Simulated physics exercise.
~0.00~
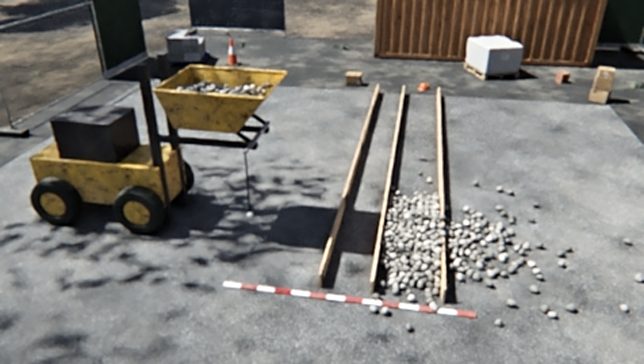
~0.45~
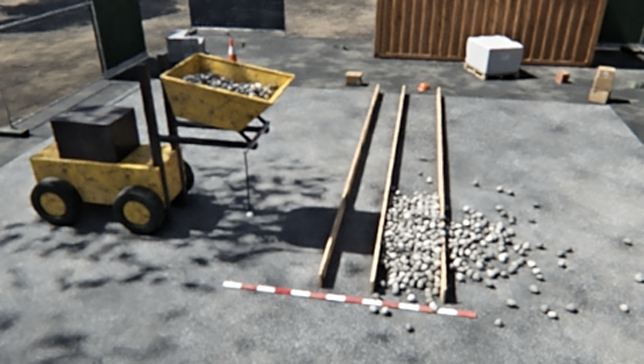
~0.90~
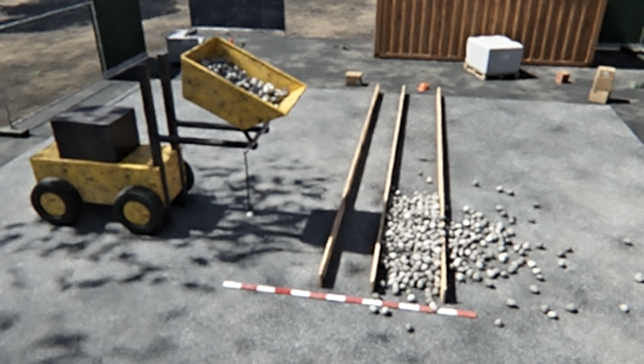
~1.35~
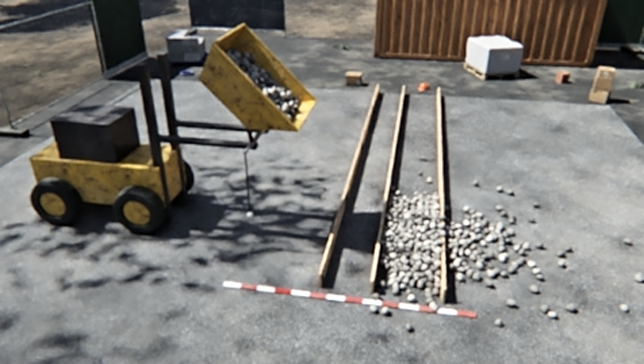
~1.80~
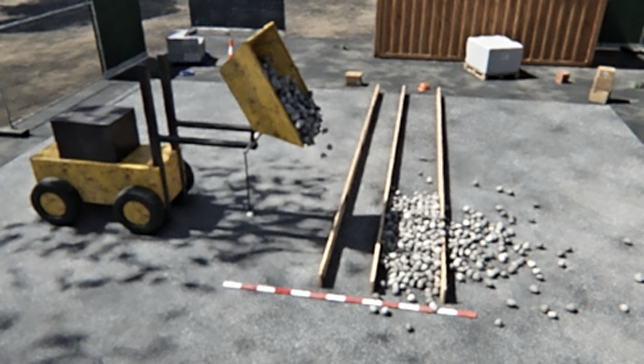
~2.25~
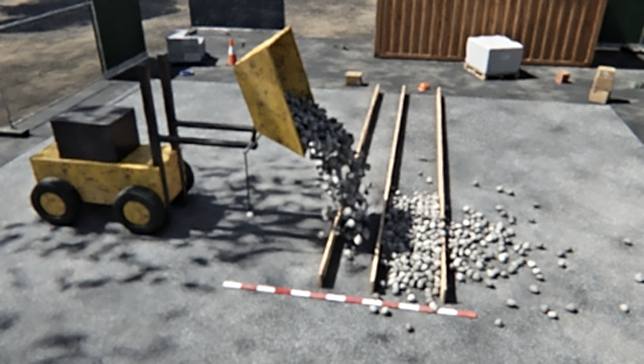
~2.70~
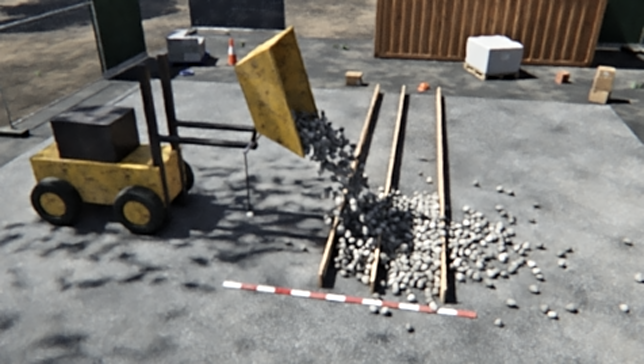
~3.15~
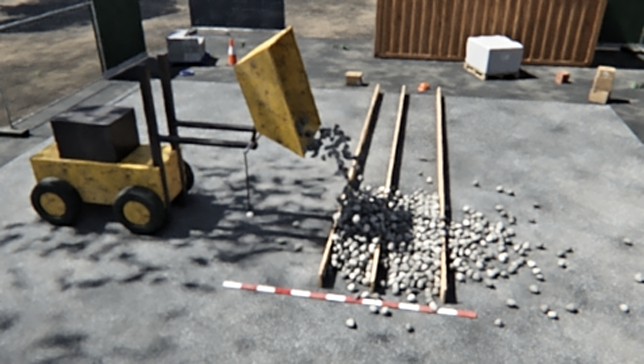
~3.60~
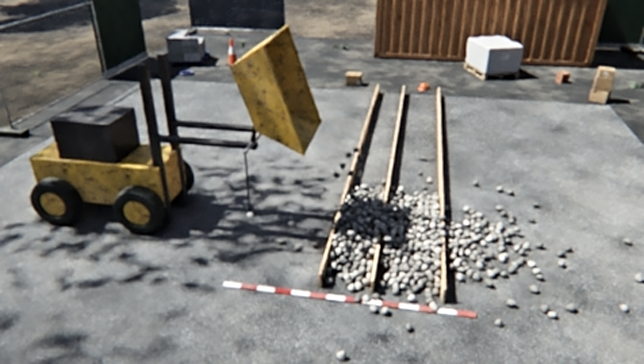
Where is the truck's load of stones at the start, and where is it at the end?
At the start the load sits in the raised yellow skip on the truck. By the end it lies lower and further right, on the ground among the wooden boards, mostly in the near bay and against the older heap.
The clip opens on a small yellow fork truck at the left, holding up a yellow skip of grey stones, while an earlier heap lies loose around the boards at the right. The skip tips forward toward the boards, slowly at first and then steeply, and the stones slide to its lower lip. They pour out in a dark stream, landing around the nearer boards and spreading into the older heap. The flow thins while the skip stays steeply tilted, rocking slightly. At the end the skip looks empty, and stones fill the lower part of both bays.
